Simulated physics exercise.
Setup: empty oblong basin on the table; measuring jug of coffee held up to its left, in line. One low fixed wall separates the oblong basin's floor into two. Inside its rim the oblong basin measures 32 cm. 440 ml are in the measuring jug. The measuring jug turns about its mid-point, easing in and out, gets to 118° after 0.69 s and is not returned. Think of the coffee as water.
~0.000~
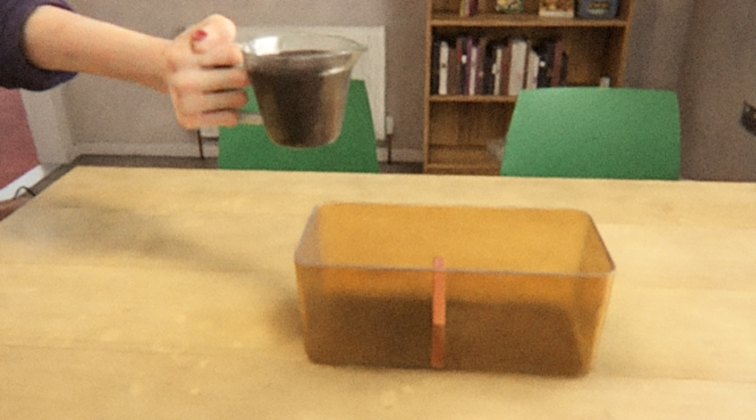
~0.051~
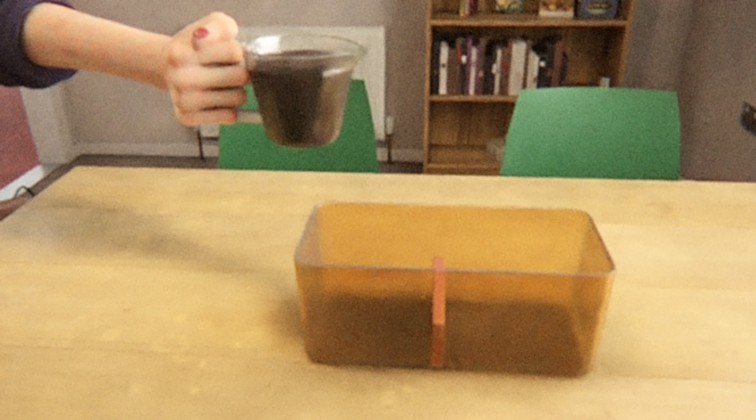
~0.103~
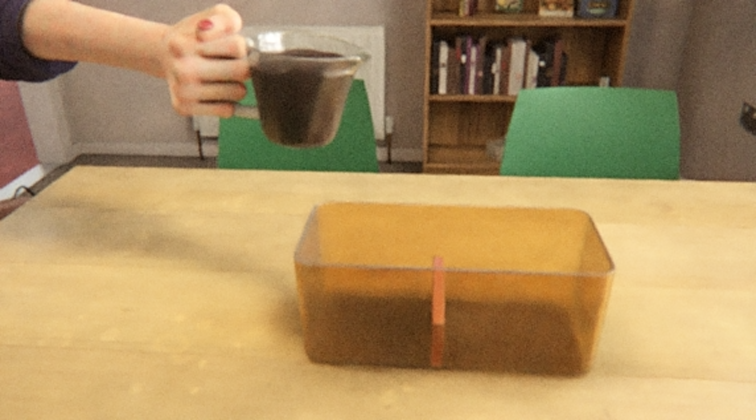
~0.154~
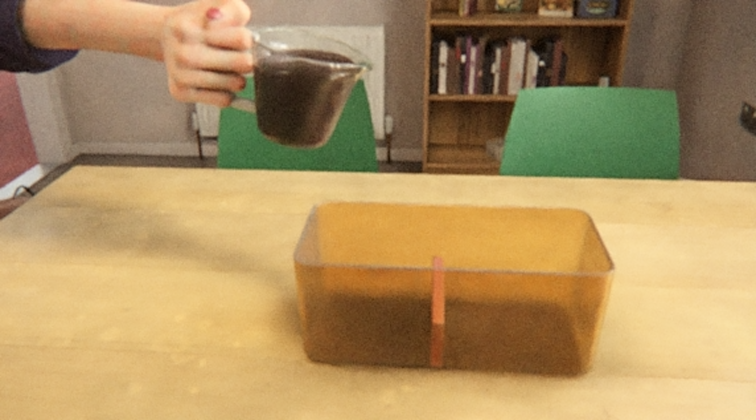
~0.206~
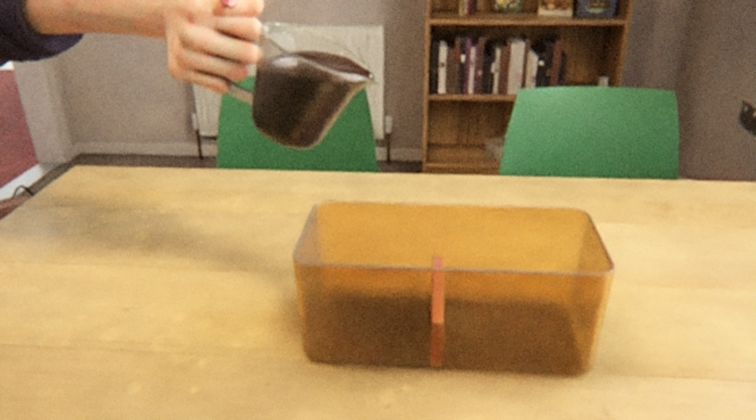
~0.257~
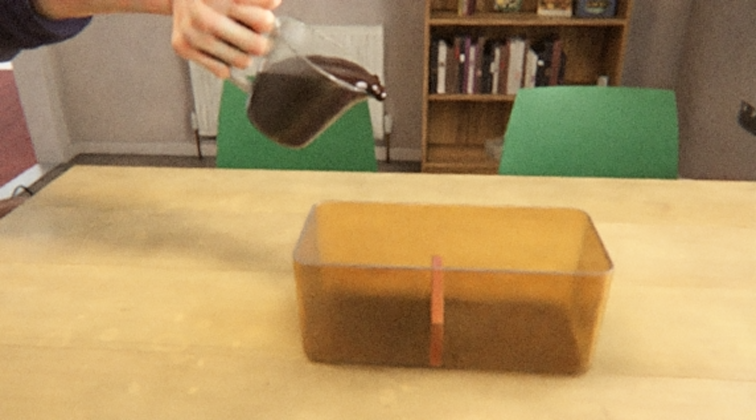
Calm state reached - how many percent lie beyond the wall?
17 percent, roughly.
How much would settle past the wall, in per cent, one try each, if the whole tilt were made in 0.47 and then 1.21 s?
I'd expect close to 15 per cent and then close to 25 per cent.
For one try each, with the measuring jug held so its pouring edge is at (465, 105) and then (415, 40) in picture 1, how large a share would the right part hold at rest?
95 in a hundred, followed by 70 in a hundred.
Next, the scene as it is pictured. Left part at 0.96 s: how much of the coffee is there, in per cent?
Around 80 in a hundred.
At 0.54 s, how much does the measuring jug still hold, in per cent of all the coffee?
Near 28 in a hundred.
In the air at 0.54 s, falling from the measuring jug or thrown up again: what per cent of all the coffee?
Share: Roughly 34 per cent.
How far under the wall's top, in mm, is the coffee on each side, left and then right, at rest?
Left side: Around 38 mm. Right side: Around 54 mm.
Then, 0.54 s in, the tilt is 104° and 27 per cent is still to pour, 27 is left of the wall and 11 right of it.
Then, 0.74 s in, the tilt is 118° and 0 per cent is still to pour, 81 is left of the wall and 14 right of it.
Then, 0.96 s in, the tilt is 118° and 0 per cent is still to pour, 79 is left of the wall and 17 right of it.
Then, 1.19 s in, the tilt is 118° and 0 per cent is still to pour, 79 is left of the wall and 17 right of it.
Finally, 80 per cent lies left of the wall, 17 right of it and 3 outside.
